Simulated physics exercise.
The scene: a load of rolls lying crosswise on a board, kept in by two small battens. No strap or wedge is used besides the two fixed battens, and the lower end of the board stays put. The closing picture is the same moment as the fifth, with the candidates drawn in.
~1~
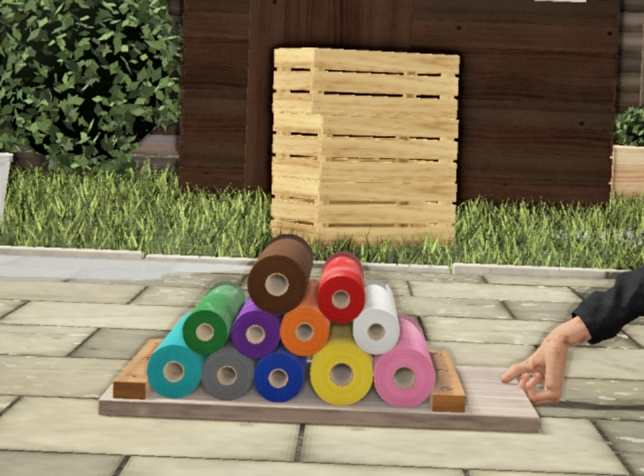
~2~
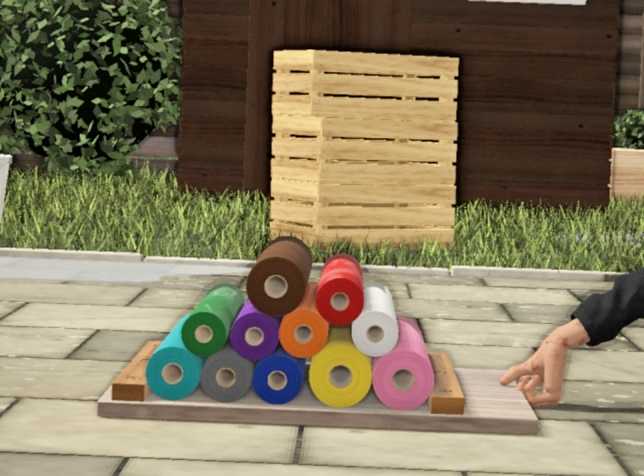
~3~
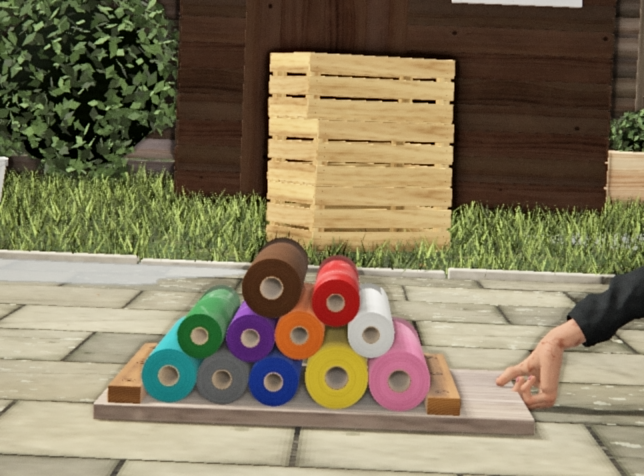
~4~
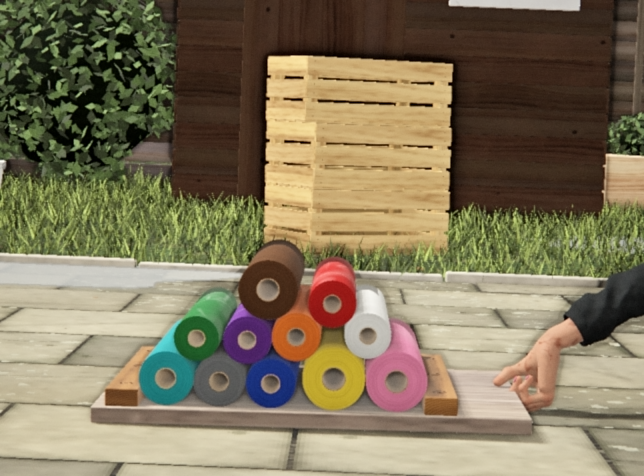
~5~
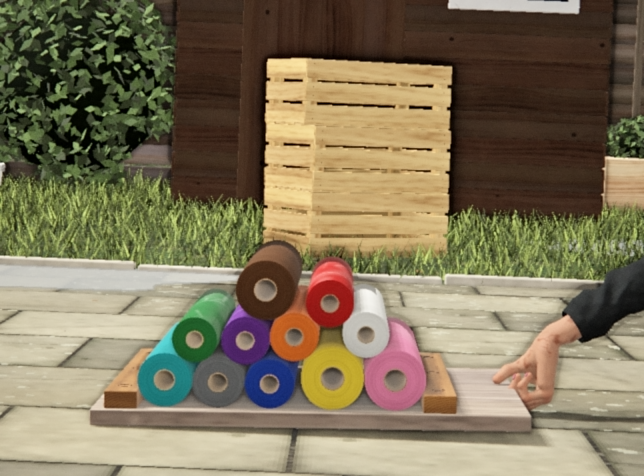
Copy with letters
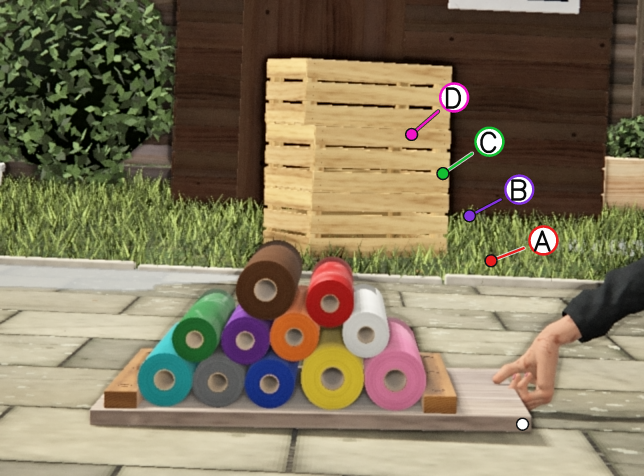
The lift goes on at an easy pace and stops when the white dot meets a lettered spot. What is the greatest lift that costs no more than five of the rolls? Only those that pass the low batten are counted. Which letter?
Stop at B.
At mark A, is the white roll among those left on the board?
The white roll: Yes.
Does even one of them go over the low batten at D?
Yes, at D.
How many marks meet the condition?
Two of them.
On the marked copy, A at (491, 261); B at (469, 216); C at (443, 173); D at (411, 135); the white dot at (522, 424).
With B. Early on, board at 18°.
Further on, board at 30°.
At the end, board at 30°, five over the low batten.
As for the rest, A five over the low batten; C six over the low batten; D nine over the low batten.
